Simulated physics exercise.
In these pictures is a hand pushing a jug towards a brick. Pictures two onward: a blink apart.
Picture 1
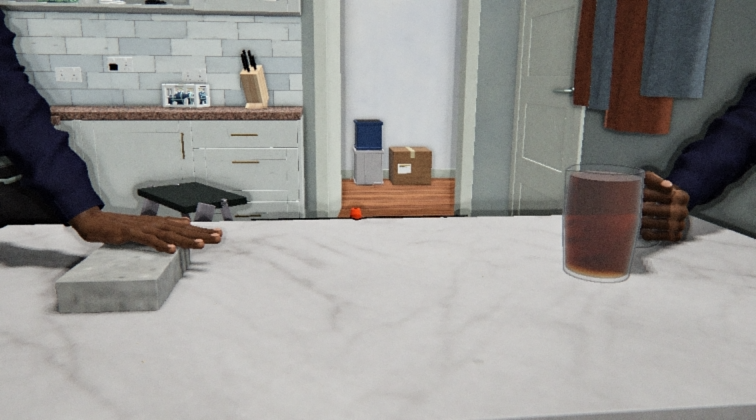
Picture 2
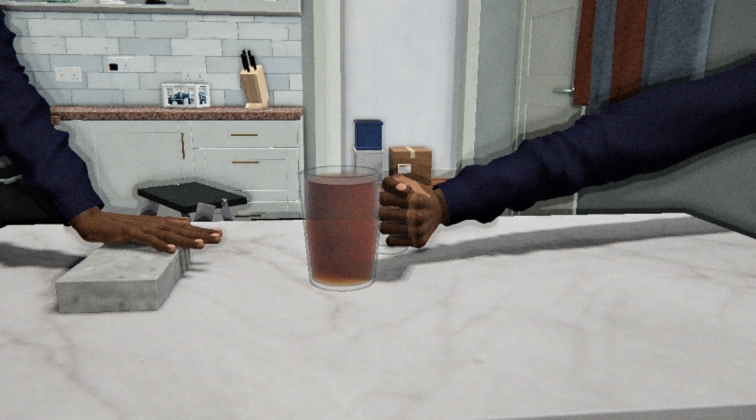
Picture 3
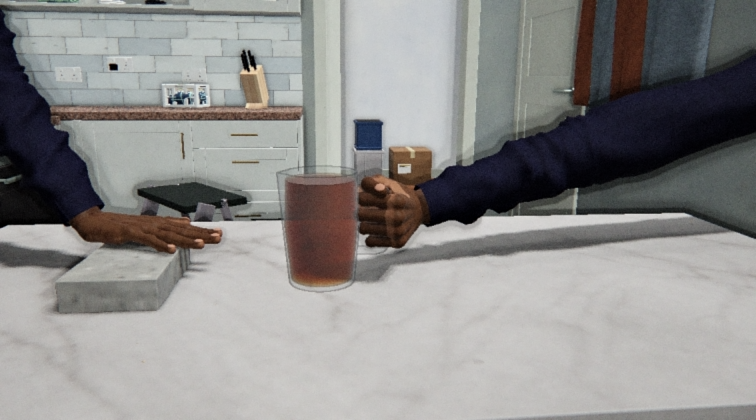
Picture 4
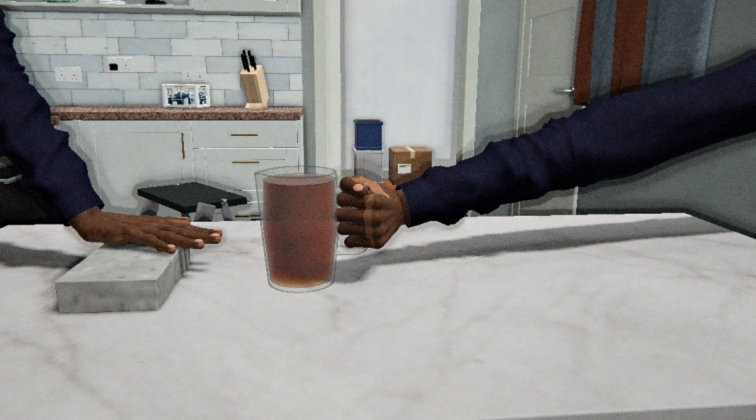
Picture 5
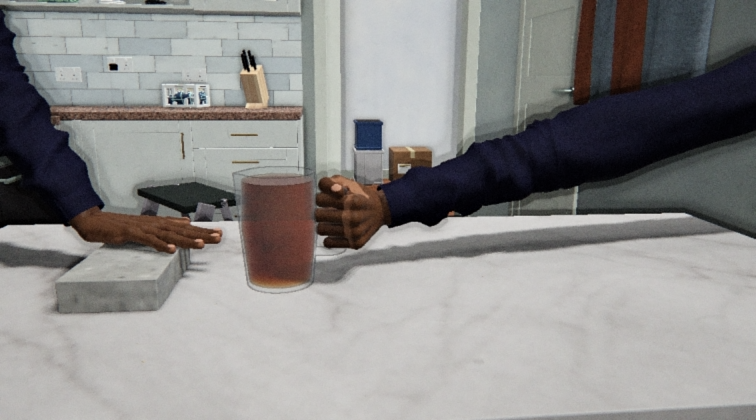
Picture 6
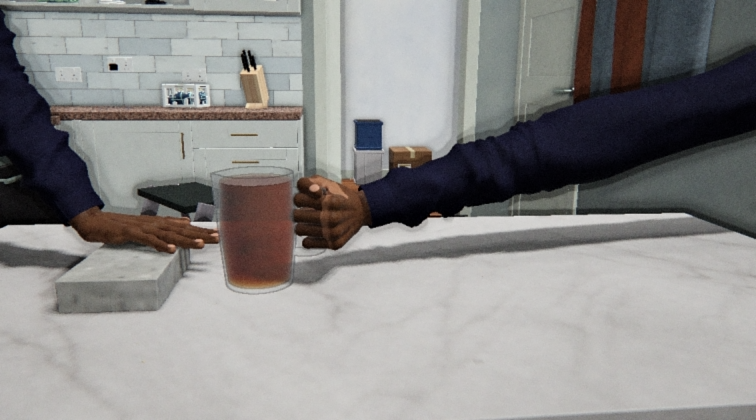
At the start, a glass jug nearly full of reddish-brown liquid stands at the right of a marble counter, while one hand rests by a grey brick at the left. The other hand then pushes the jug left past the middle, and it keeps sliding in small steps, ending close to the resting fingers.
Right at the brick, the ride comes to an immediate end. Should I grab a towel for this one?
Yes, something gets out.
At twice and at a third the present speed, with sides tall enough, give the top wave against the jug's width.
60 and 10 per cent.
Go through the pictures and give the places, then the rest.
In the first picture, at rest; jug (601, 219) nearly full; brick (132, 271).
In the second picture, under way; jug nearly full, surface at (342, 179).
In the third picture, on by 20 px; jug (321, 224) nearly full.
In the fourth picture, on by 20 px; jug nearly full, surface at (299, 180).
In the fifth picture, on by 20 px; jug (279, 225) nearly full.
In the sixth picture, on by 20 px; jug nearly full, surface at (256, 180); brick (132, 271).
Shortly, the jug meets the brick.
Then, the iced tea surges up the wall; it has lost some.
At the finish, the jug stands at the brick; it has lost some.
